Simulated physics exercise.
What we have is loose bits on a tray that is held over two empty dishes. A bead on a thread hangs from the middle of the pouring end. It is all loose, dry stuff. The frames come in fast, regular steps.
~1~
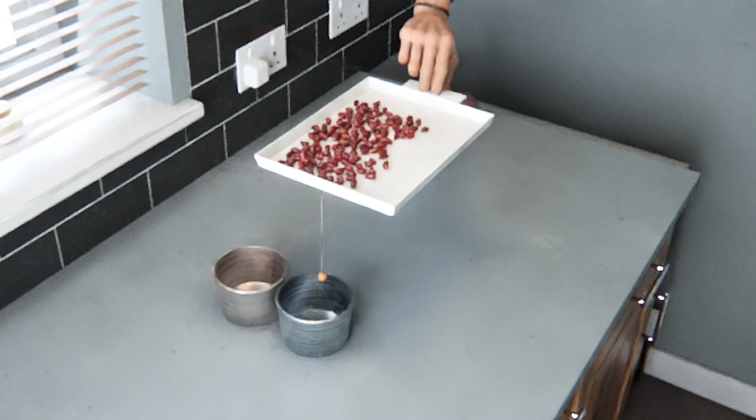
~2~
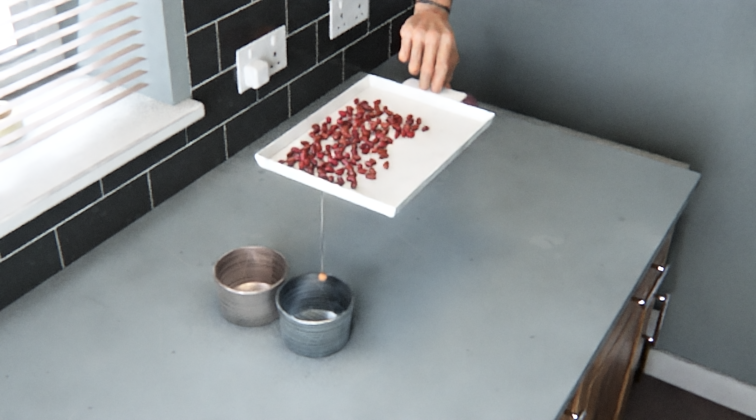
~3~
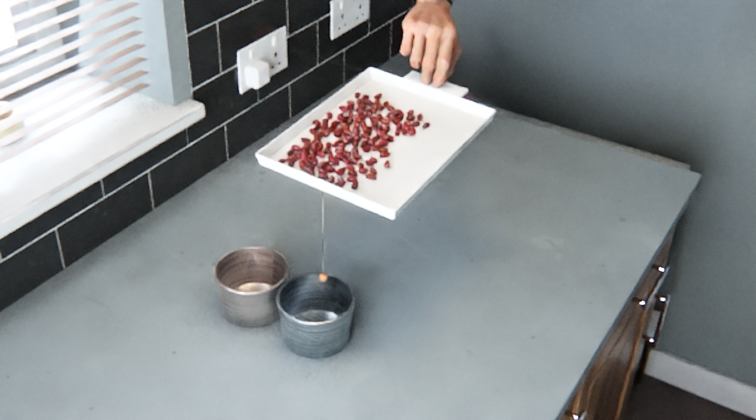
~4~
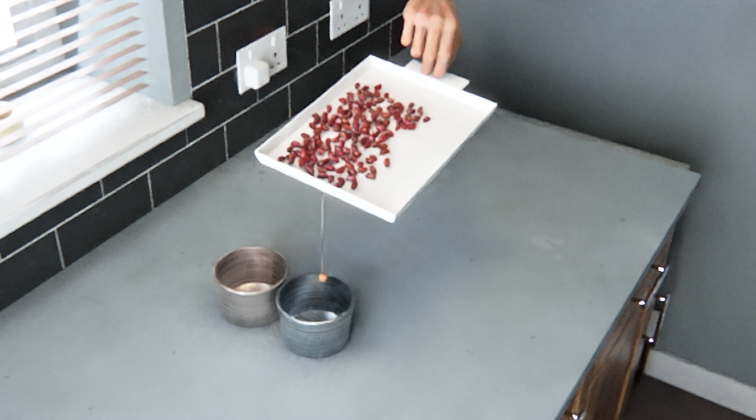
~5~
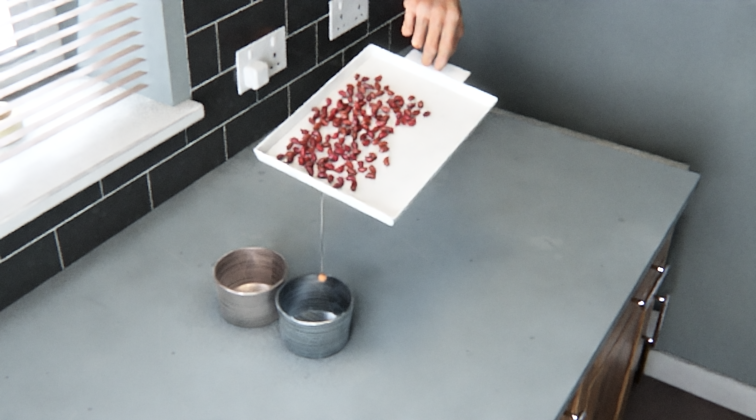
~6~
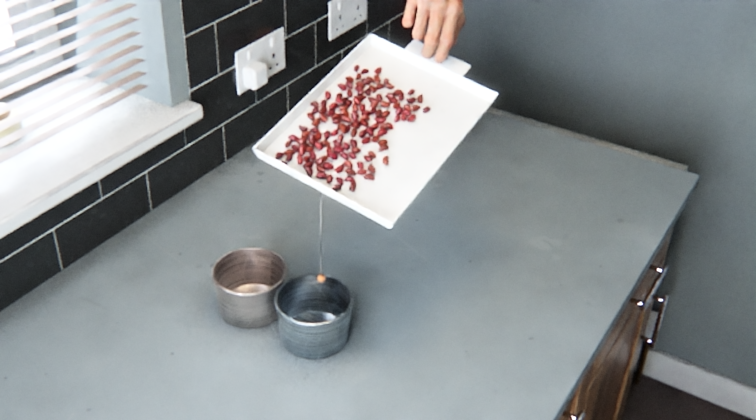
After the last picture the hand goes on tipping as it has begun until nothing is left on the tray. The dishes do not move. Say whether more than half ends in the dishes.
They take only the smaller part between them.
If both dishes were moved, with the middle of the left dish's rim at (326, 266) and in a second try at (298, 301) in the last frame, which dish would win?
In turn: The dish on the right; the right one.
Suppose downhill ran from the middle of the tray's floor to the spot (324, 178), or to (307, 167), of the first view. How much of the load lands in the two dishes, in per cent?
The first gives 60 %, the second 90 %.
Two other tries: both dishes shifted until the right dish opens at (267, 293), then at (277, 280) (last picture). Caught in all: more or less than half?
In turn: Not half; the smaller part.
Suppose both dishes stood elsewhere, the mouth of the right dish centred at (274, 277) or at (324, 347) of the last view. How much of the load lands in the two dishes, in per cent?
About 0 and 0 per cent.
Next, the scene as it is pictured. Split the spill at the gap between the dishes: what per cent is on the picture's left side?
About 0 per cent.
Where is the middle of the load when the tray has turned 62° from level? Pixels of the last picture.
Close to (373, 190).
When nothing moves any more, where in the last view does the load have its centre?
Close to (375, 351).
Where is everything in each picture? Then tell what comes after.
Corners of the pouring end at (259, 154) and (393, 204), level; middle of the load at (356, 141), kidney beans; left dish at (229, 302); right dish at (293, 333); bead on its thread at (322, 276), in the first frame.
Corners of the pouring end at (259, 154) and (393, 205), level; middle of the load at (356, 141), in the second frame.
Corners of the pouring end at (260, 153) and (394, 208), tipped barely, lowest at the right corner; middle of the load at (357, 138), in the third frame.
Corners of the pouring end at (259, 151) and (393, 212), tipped a little, lowest at the right corner; middle of the load at (356, 133), in the fourth frame.
Corners of the pouring end at (259, 149) and (393, 216), tipped a little, lowest at the right corner; middle of the load at (356, 129), in the fifth frame.
Corners of the pouring end at (258, 148) and (391, 220), tipped clearly, lowest at the right corner; middle of the load at (355, 125); left dish at (228, 305); right dish at (292, 335), in the sixth frame.
Soon after the last picture, tray tipped steeply; most on the tray; a stray few outside both; a small part in the air.
A little later, tray tipped past a quarter turn; most on the tray; about a quarter outside both; a stray few in the air.
Later still, tray tipped past a quarter turn; a small part in the right dish; most outside both.
At rest, tray tipped past a quarter turn; a small part in the right dish; none in the left dish; most outside both.
